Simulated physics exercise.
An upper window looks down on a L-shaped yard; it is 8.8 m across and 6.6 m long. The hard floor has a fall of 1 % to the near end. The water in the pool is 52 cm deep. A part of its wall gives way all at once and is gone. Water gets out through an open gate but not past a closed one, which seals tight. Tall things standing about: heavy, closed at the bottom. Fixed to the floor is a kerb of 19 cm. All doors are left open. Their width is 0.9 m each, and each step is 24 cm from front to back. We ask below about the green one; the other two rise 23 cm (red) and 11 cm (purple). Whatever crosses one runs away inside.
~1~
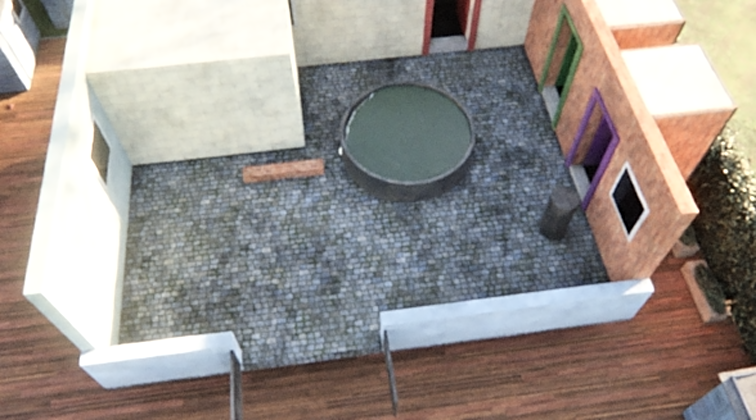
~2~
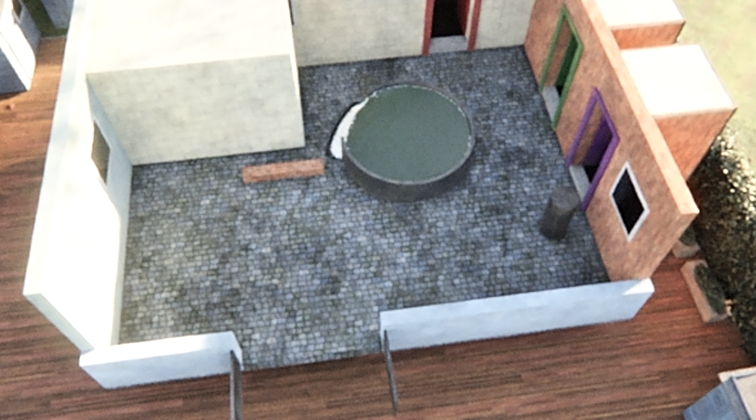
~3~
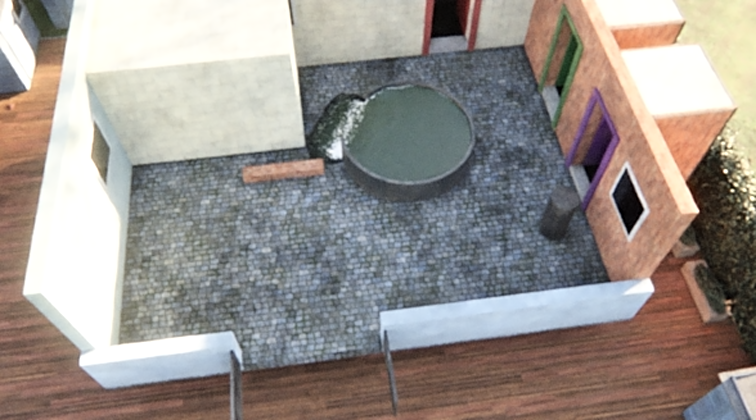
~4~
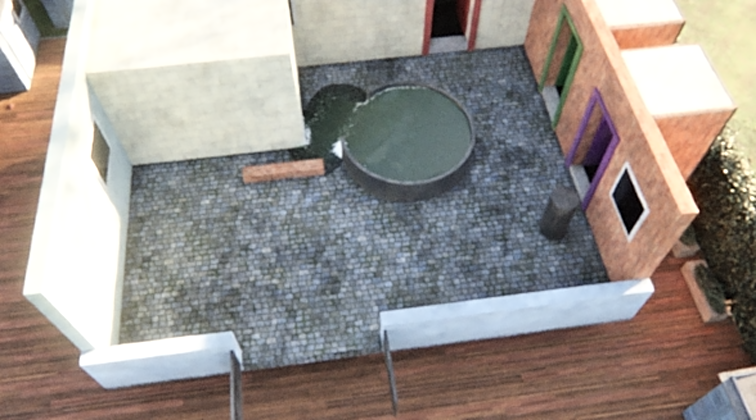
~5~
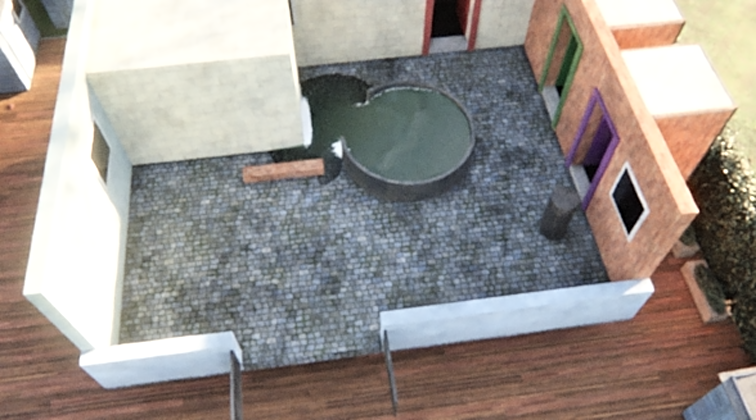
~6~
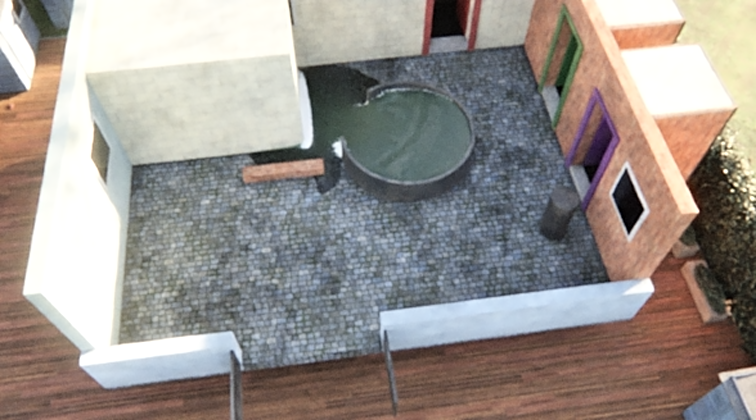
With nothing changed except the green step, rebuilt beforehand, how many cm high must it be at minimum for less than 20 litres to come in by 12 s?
At least 12.5 cm or so.
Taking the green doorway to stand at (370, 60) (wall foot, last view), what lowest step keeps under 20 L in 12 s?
It needs about 13.5 cm.
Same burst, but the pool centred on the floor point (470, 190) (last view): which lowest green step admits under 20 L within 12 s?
Then it needs to be around 6.0 cm high.
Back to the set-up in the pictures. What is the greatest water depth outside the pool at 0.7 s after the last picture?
47 cm.
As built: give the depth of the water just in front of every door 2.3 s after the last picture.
Reading in centimetres: Green = 0, red = 5, purple = 0.
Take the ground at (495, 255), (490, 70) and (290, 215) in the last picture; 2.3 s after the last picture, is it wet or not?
I'd mark them spared by the flood, touched by the flood and touched by the flood, respectively.
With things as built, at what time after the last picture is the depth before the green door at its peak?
Peak time: About 3.5 s.
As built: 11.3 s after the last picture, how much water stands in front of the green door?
It works out to about 6.0 centimetres deep.
Then, 0.7 s after the last picture water covers 10 % of the floor, deepest (47 cm) near (302, 70); it has not reached the green door.
Then, 2.3 s after the last picture water covers 30 % of the floor, deepest (34 cm) near (302, 75); it has not reached the green door.
Then, 11.3 s after the last picture water covers 90 % of the floor, deepest (11 cm) near (611, 302); 6 cm at the green door, 0 litres in over its 24 cm step.
At the green door as built, the water peaked near 18 cm, 3.3 s after the last picture.
Run again over the same 12 s with other heights there, 43 litres in over 10 cm, 11 litres over 14 cm. The limit of 20 litres is kept from about 12.5 cm up.
